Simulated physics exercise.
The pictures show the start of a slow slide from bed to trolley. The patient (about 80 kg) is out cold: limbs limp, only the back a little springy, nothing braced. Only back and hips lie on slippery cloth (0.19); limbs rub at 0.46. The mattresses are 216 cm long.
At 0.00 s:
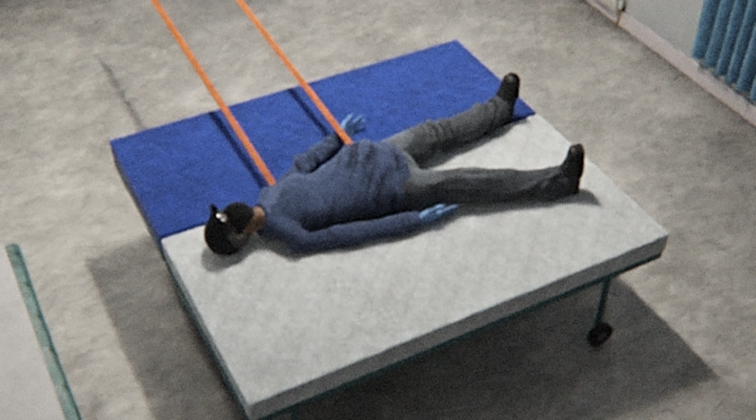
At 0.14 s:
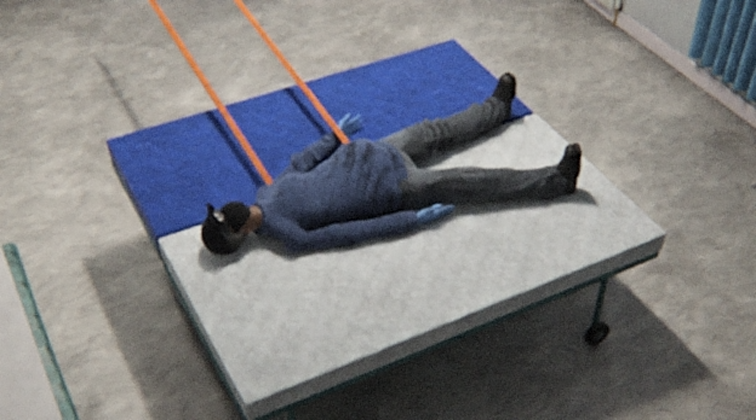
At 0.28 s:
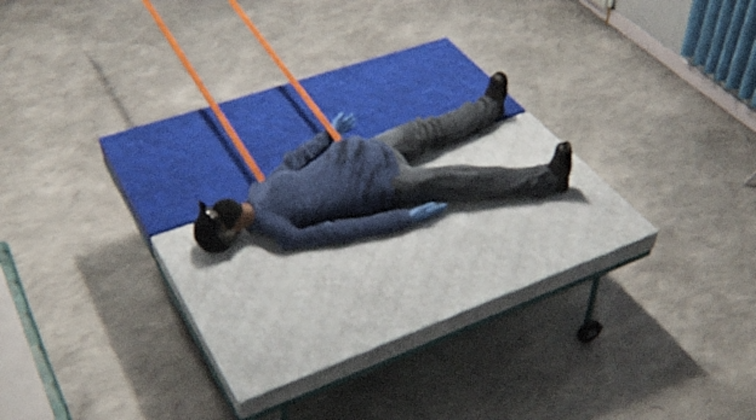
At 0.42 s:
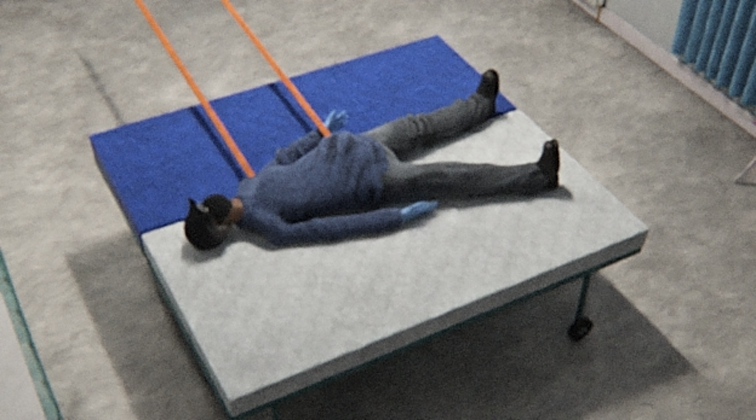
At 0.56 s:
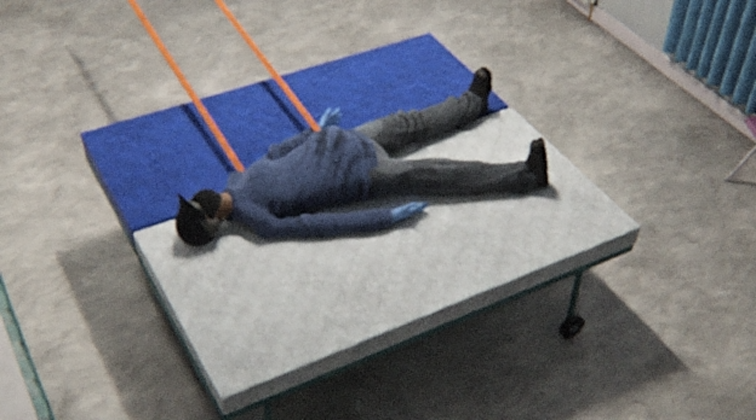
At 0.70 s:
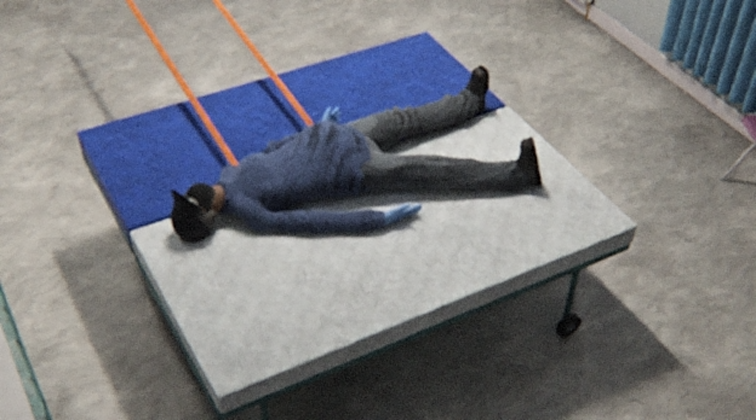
Person in a blue top and grey trousers lying limp across blue and white mattresses, barely sliding left beneath two taut orange straps.
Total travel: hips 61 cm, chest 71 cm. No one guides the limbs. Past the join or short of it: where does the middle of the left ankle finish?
The left ankle crosses the join.
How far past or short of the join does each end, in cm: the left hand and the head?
Left hand 52 past, head 48 past.
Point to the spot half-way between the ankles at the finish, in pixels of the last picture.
At about (446, 136).
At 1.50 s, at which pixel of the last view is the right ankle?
At about (474, 172).
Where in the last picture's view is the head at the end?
Near (142, 143).
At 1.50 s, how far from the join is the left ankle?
About 6 cm past it.
After 1.00 s the left ankle is 3 cm past the join, near (467, 104) in the last picture's view.
After 1.50 s the left ankle is 6 cm past the join, near (456, 106) in the last picture's view; the right hand 41 cm short of the join.
After 2.00 s the left ankle is 9 cm past the join, near (445, 107) in the last picture's view; the right hand 29 cm short of the join.
When all is still (2.9 s), head crosses the join; left hand crosses the join; right hand stops short of the join; left ankle crosses the join; right ankle stops short of the join; right knee stops short of the join.
